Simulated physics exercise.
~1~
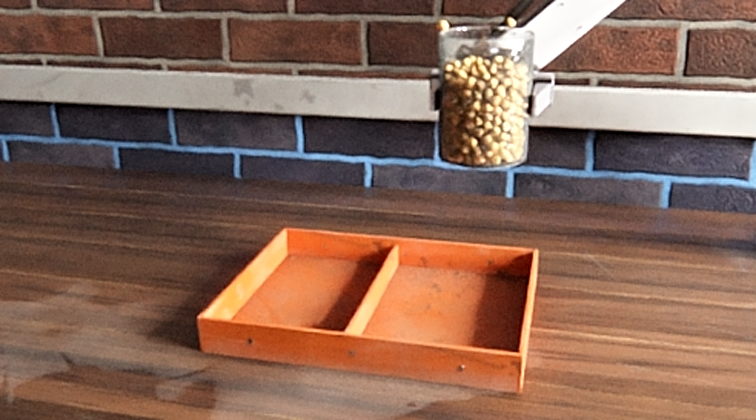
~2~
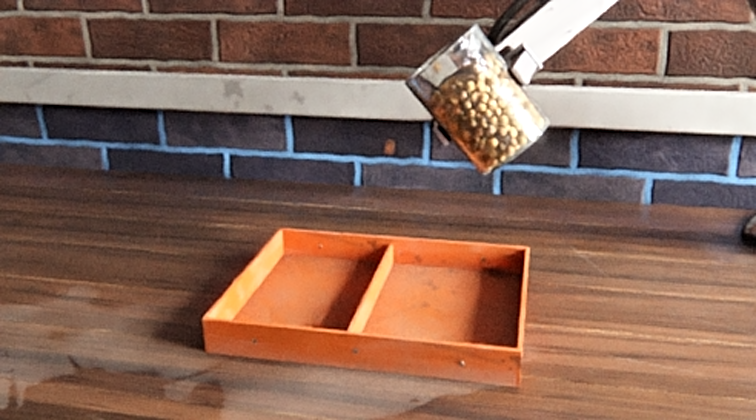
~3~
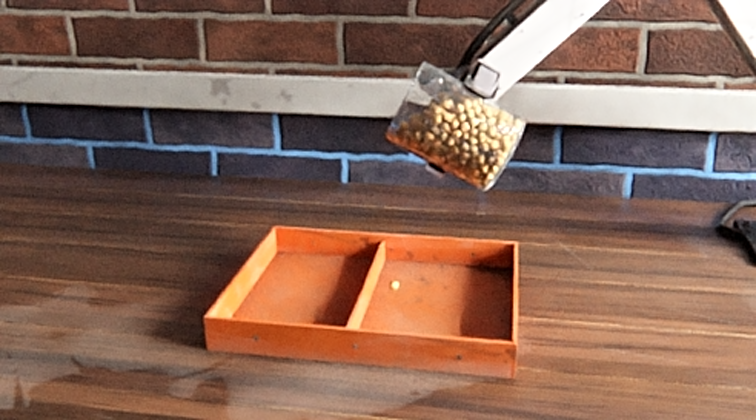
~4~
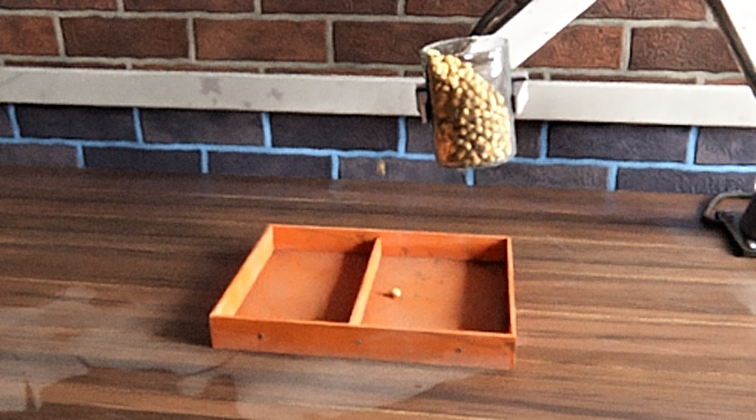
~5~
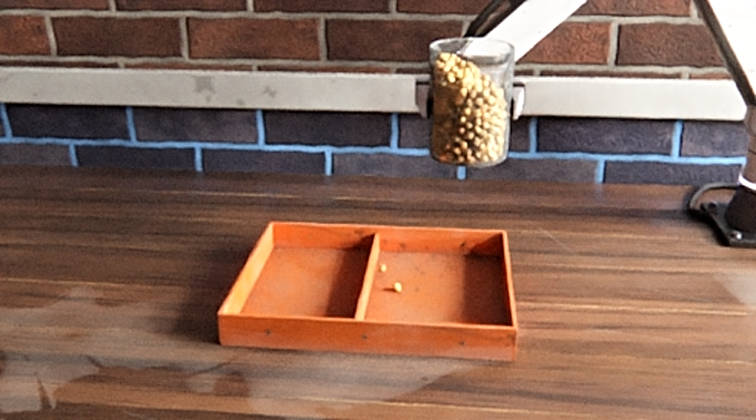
A clear cup nearly full of dried chickpeas hangs in the grip of a robot arm, above a dark wood-grain table seen from slightly above, with a brick wall behind. Below it sits an open orange tray, split by a cross wall into two compartments. The arm tips the cup steeply towards the left, and the chickpeas slide towards its lower side. A single chickpea drops into the right compartment. The arm then turns the cup back upright while another falls. At the end the cup hangs level, still well filled, its chickpeas heaped to one side, and two lie in the tray's right compartment.
